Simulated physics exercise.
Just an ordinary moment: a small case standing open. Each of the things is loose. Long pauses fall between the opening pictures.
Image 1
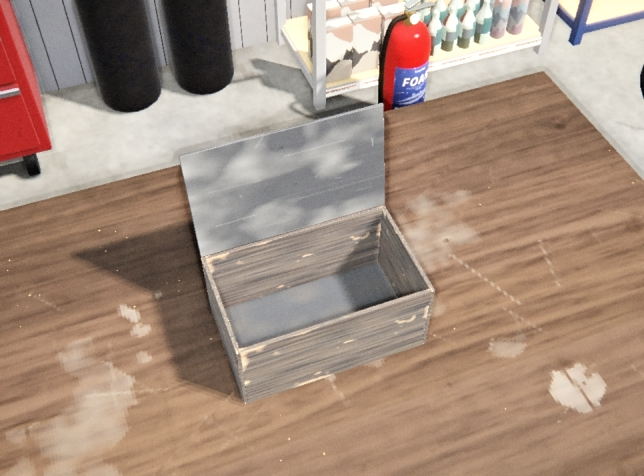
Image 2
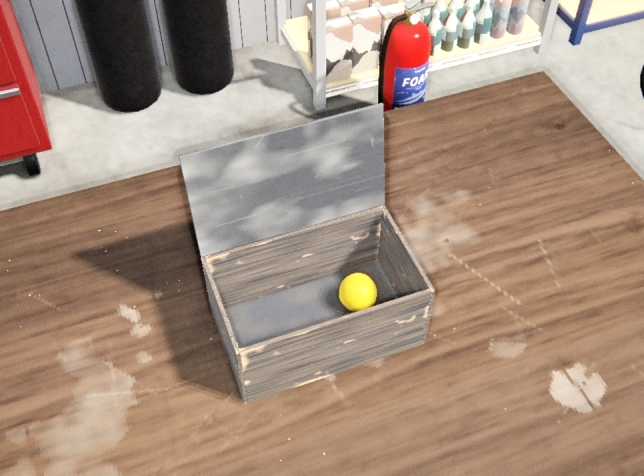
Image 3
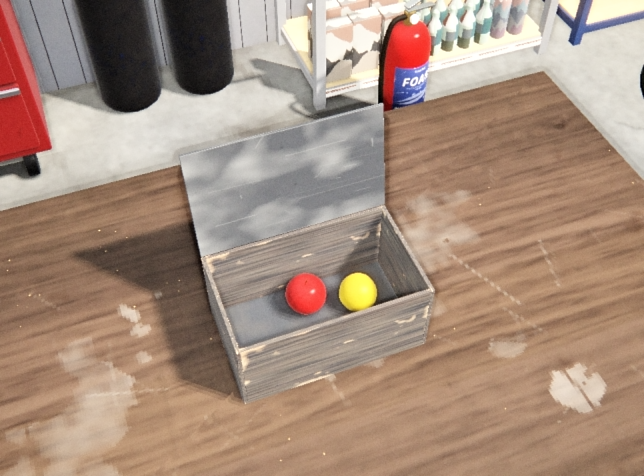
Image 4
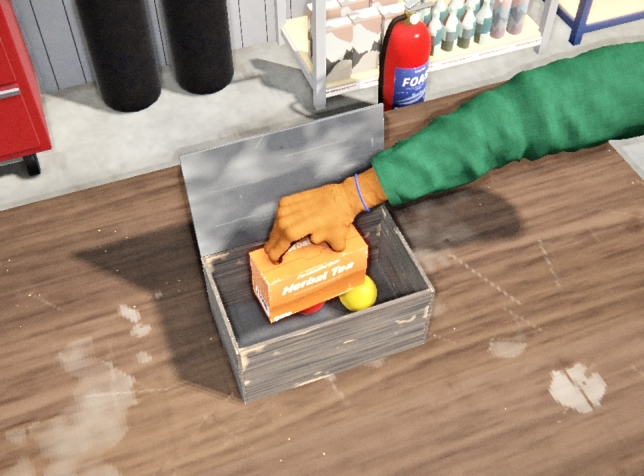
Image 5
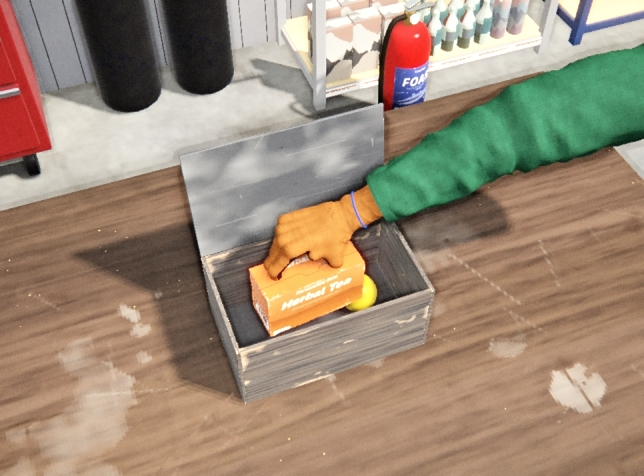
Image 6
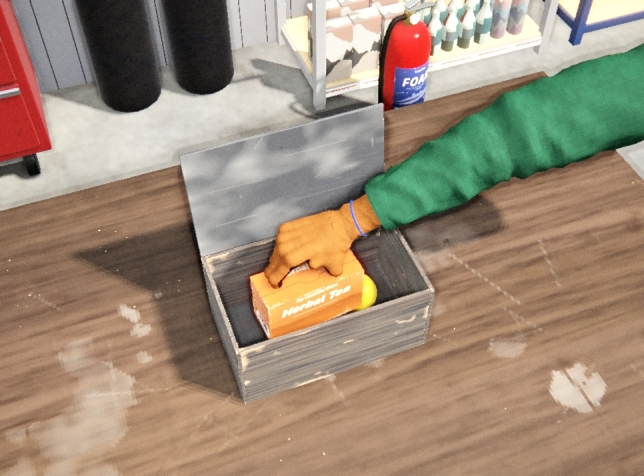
The clip opens on an empty wooden case with its lid raised; a round yellow object appears inside, then a red ball to its left. A green-sleeved arm reaches in from the right, its hand lowering an orange herbal tea box slightly, covering the red ball and partly hiding the yellow object.
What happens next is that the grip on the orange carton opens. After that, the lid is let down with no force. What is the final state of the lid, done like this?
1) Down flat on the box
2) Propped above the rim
(1) Down flat on the box.
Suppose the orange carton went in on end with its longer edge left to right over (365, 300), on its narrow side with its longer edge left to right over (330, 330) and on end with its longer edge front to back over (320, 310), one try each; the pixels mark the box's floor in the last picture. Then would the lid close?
With the first placement the lid remains open; with the second, it ends up closed; with the third, it ends up closed.
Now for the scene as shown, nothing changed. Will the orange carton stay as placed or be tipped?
Observation: The orange carton tilts over.
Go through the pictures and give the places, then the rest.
In the first picture, the last thing is not in view yet.
In the second picture, the last thing is not in view yet; yellow lemon (358, 293).
In the third picture, the last thing is not in view yet; yellow lemon (358, 293).
The fourth picture shows coming down; orange carton (309, 269).
The fifth picture shows coming down; orange carton (308, 284).
The sixth picture shows in place under the hand; orange carton (308, 292).
Then, 0.40 s past the last view, orange carton on its side near (319, 331); yellow lemon displaced about its own width.
Then, 1.50 s past the last view, lid 66° above the rim; orange carton on its side near (319, 329); yellow lemon displaced a little; red apple displaced a little.
Then, 2.10 s past the last view, lid 19° above the rim; orange carton on its side near (319, 329); yellow lemon displaced a little; red apple displaced a little.
Finally, lid shut; down or leaning hard in the box, orange carton; the other 2 still in place. Final places as the last picture's camera would see them, orange carton near (319, 329).
